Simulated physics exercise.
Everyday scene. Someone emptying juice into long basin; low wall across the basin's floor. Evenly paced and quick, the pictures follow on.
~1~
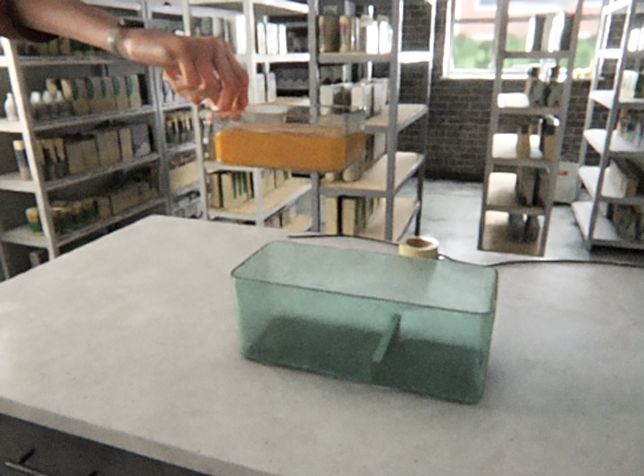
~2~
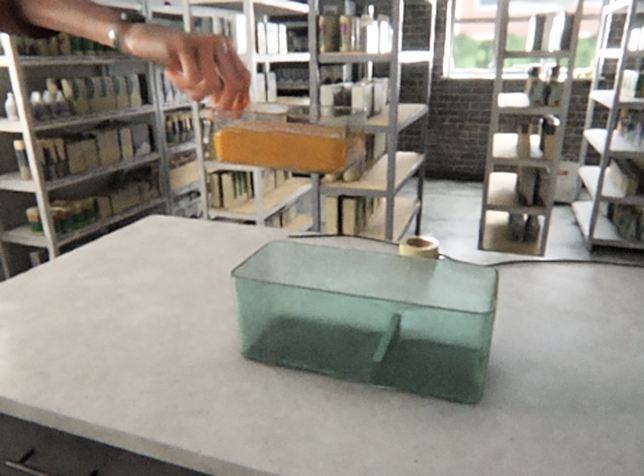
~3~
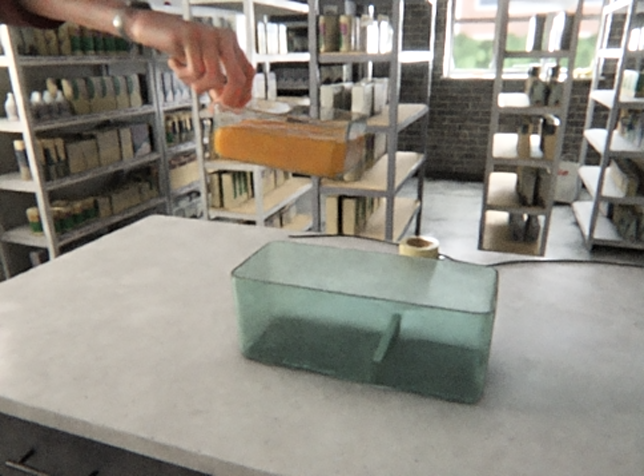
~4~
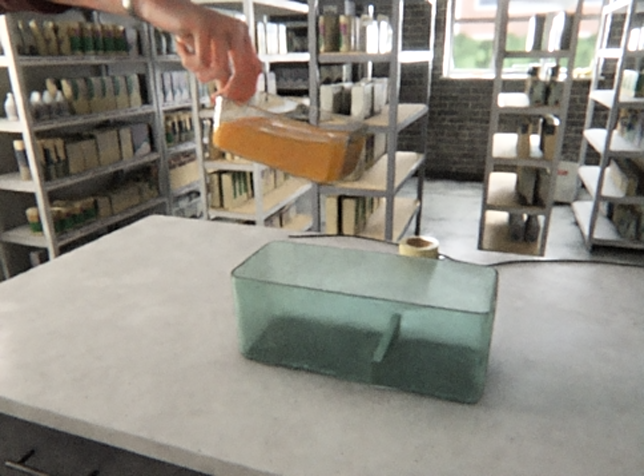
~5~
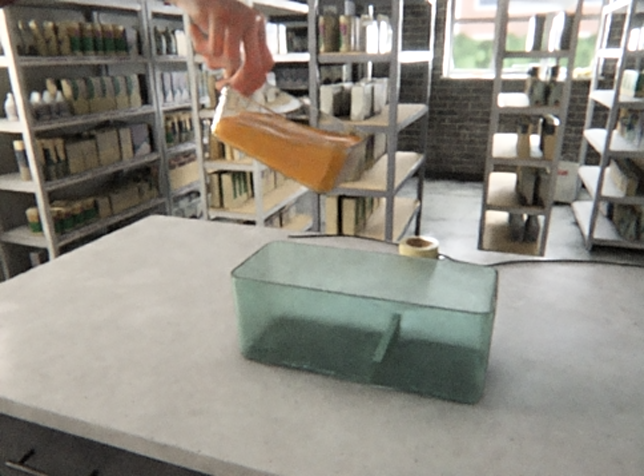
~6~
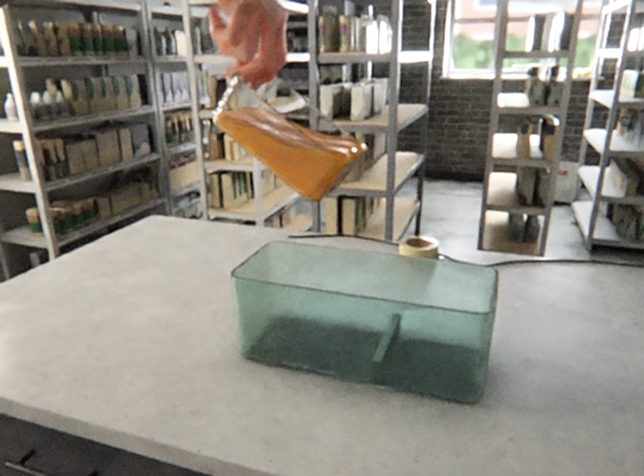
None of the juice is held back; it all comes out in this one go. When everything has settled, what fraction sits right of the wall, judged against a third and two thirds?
It settles with between one third and two thirds on the right.
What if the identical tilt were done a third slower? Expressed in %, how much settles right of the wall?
I'd say close to 50 per cent.
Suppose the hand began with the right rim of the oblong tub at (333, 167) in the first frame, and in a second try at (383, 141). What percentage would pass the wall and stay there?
It comes out at around 25 percent and then around 55 percent.
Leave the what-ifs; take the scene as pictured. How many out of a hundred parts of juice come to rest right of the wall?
About 45 percent.
A moment on, the oblong tub is tipped right over and 11 per cent is still to pour, 9 is left of the wall and 25 right of it.
Next, the oblong tub is tipped right over and 2 per cent is still to pour, 32 is left of the wall and 51 right of it.
Then the oblong tub is tipped right over and 0 per cent is still to pour, 43 is left of the wall and 46 right of it.
Later the oblong tub is tipped right over and 0 per cent is still to pour, 46 is left of the wall and 47 right of it.
In the end 46 per cent lies left of the wall, 47 right of it and 7 outside.
